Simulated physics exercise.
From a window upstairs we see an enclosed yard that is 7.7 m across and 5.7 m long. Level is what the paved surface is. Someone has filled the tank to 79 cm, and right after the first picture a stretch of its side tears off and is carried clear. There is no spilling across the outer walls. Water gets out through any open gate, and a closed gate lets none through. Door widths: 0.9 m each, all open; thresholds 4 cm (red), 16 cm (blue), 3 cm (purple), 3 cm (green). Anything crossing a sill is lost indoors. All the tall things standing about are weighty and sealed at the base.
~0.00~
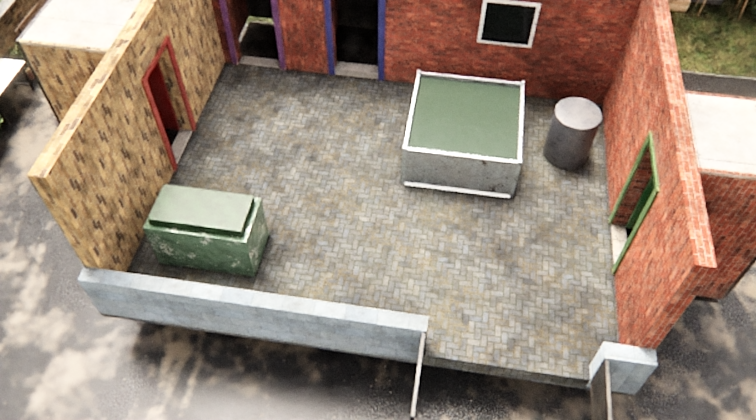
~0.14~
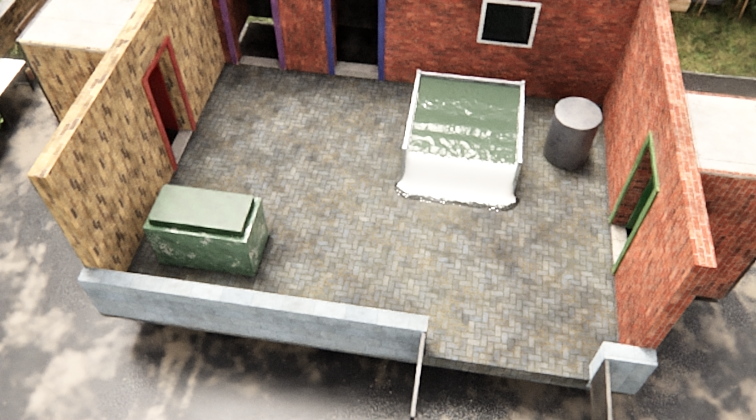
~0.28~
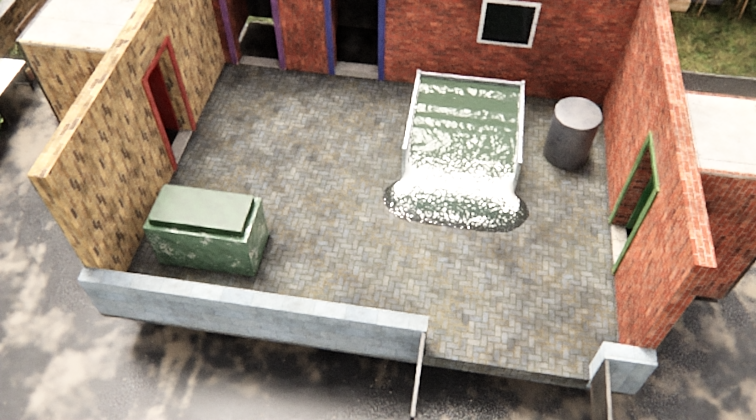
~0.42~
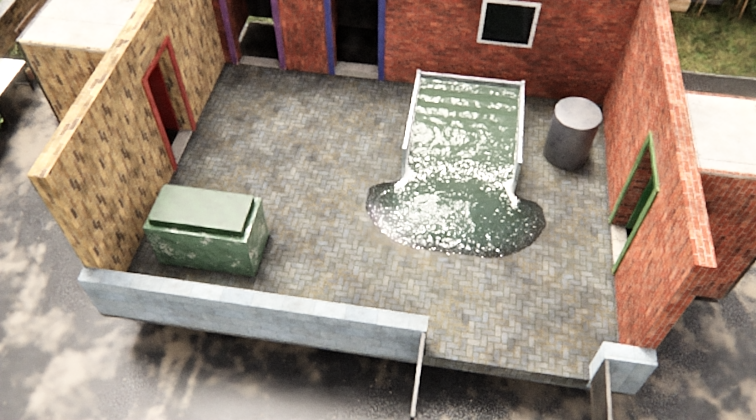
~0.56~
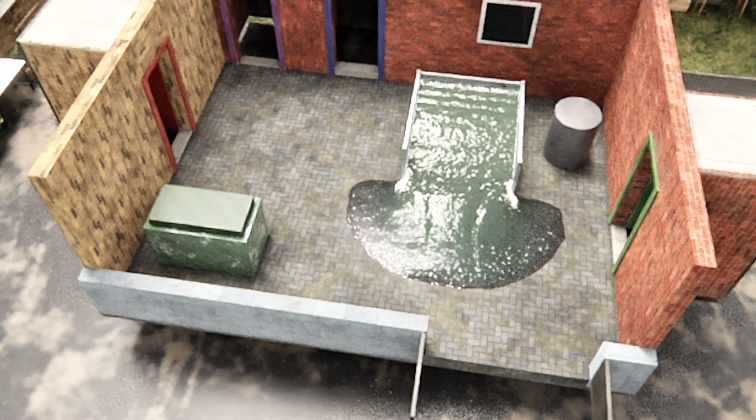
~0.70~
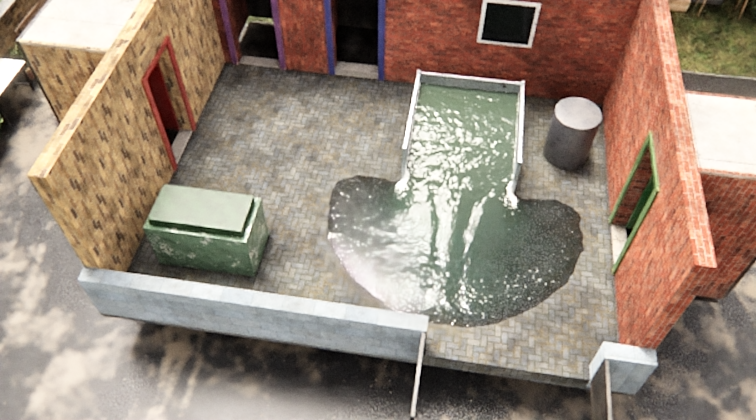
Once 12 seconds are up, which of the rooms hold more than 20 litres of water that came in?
Red door - 20 litres or less. Blue door - 20 litres or less. Purple door - more than 20 litres. Green door - 20 litres or less.
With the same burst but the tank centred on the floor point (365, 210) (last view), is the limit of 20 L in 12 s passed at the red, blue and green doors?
Checking each door against the limit: Red does not exceed it, blue does not exceed it, green tops it.
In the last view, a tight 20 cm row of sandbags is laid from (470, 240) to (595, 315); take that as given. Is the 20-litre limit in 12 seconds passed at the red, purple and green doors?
Result: Red door inside the limit; purple door beyond the limit; green door beyond the limit.
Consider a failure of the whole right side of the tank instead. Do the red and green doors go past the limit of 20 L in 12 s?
With respect to that limit, red ends up inside it, green ends up outside it.
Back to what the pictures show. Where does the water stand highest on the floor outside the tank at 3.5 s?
The spot is near (128, 296) in the last view.
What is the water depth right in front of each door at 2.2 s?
Door by door in cm, red shows 0, blue shows 0, purple shows 0, green shows 3.
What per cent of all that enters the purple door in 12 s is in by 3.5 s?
Some 0 per cent by then.
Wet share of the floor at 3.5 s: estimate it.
Around 45 per cent.
After 1.4 s water covers 35 % of the floor and is deepest (36 cm) near (415, 338); red door not reached, blue door not reached, purple door not reached, green door 1 cm at the sill, 0 L in.
After 2.2 s water covers 40 % of the floor and is deepest (32 cm) near (379, 333); red door not reached, blue door not reached, purple door not reached, green door 3 cm at the sill, 2 L in.
After 3.5 s water covers 45 % of the floor and is deepest (34 cm) near (128, 296); red door not reached, blue door not reached, purple door not reached, green door 3 cm at the sill, 3 L in.
After 7.0 s water covers 85 % of the floor and is deepest (12 cm) near (128, 296); red door 3 cm at the sill, 1 L in, blue door 5 cm at the sill, 0 L in, purple door 8 cm at the sill, 36 L in, green door 3 cm at the sill, 5 L in.
After 12.0 s water covers 95 % of the floor and is deepest (6 cm) near (373, 106); red door 2 cm at the sill, 1 L in, blue door 5 cm at the sill, 0 L in, purple door 5 cm at the sill, 72 L in, green door 2 cm at the sill, 5 L in.
